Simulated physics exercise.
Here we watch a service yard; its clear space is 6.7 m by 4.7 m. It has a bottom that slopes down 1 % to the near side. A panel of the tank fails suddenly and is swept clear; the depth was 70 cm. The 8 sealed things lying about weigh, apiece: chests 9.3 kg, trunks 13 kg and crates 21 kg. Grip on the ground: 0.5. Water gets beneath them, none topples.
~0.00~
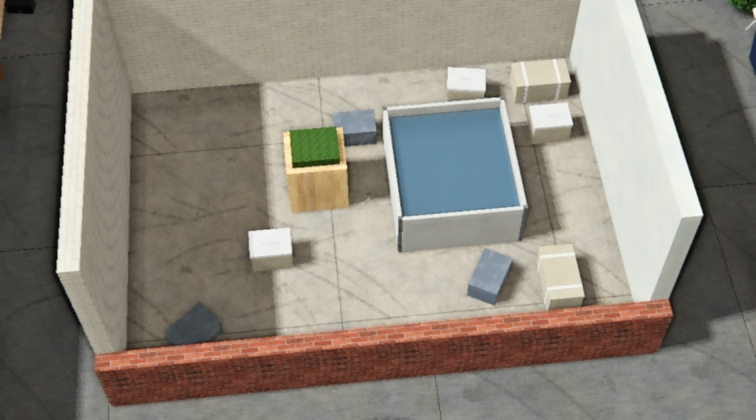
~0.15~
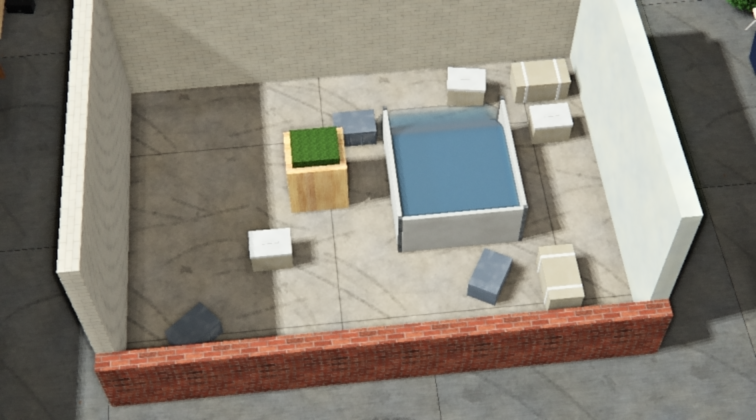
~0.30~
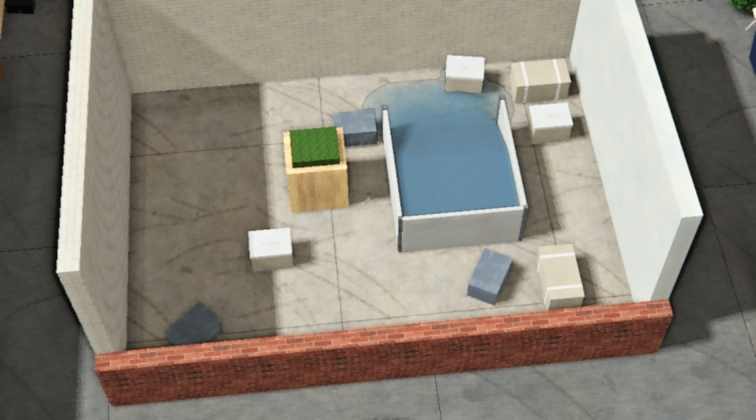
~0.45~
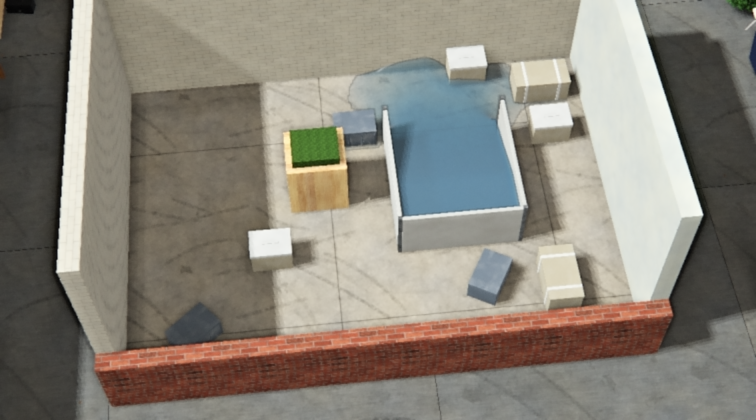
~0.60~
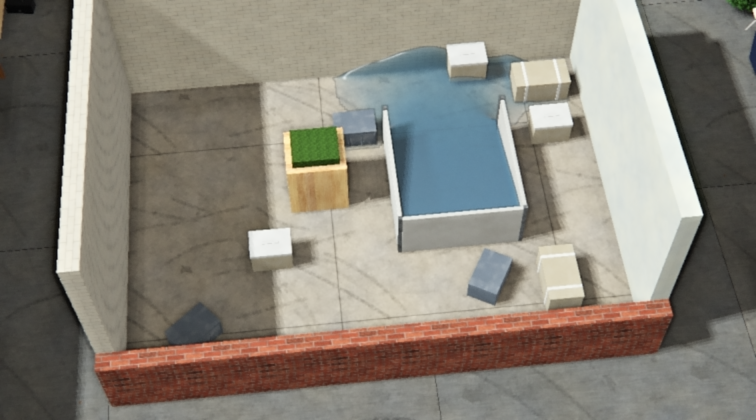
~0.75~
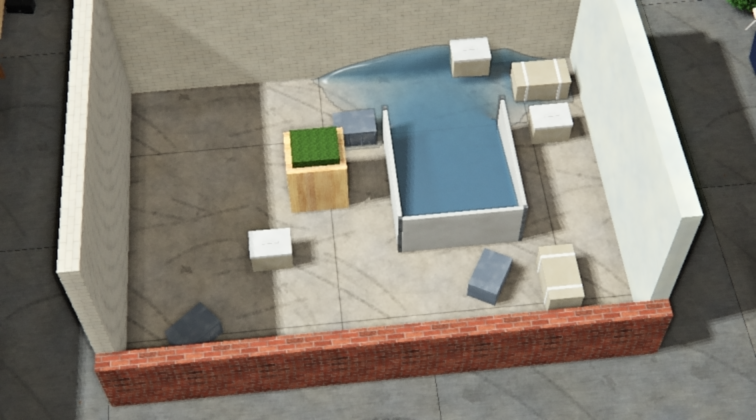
At the start, a square white-walled tank full of blue water stands among scattered boxes in a walled yard. Its far panel disappears and water pours out across the ground behind it, pushing a white box slightly toward the back wall. The pool then spreads sideways along that wall, while the other boxes stay put.
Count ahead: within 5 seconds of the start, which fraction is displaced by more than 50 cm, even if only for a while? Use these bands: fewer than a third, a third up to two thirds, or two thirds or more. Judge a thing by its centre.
It falls in a third up to two thirds.
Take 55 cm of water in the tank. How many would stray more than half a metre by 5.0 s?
Under that setup the answer is 4.
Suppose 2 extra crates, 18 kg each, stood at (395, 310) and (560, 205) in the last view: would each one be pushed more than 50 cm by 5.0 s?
Taking them in order: Below the mark and above the mark.
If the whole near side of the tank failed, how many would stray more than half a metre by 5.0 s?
That would give 6.
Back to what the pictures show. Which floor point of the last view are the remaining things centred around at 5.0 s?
Around (445, 266).
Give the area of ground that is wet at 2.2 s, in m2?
Roughly 15 m2 of it is wet.
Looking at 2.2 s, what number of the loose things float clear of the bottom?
At that time the total is 1.
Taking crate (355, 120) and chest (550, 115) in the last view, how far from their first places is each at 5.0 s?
The first ends 30 centimetres from its start and the second 250 centimetres.
After 1.1 s 1 of 8 are over 50 cm from their spots; 1 afloat.
After 2.2 s 3 of 8 are over 50 cm from their spots; 1 afloat.
After 3.5 s 3 of 8 are over 50 cm from their spots; 3 afloat.
After 5.0 s 5 of 8 are over 50 cm from their spots, and 5 have been at some point; 4 afloat.
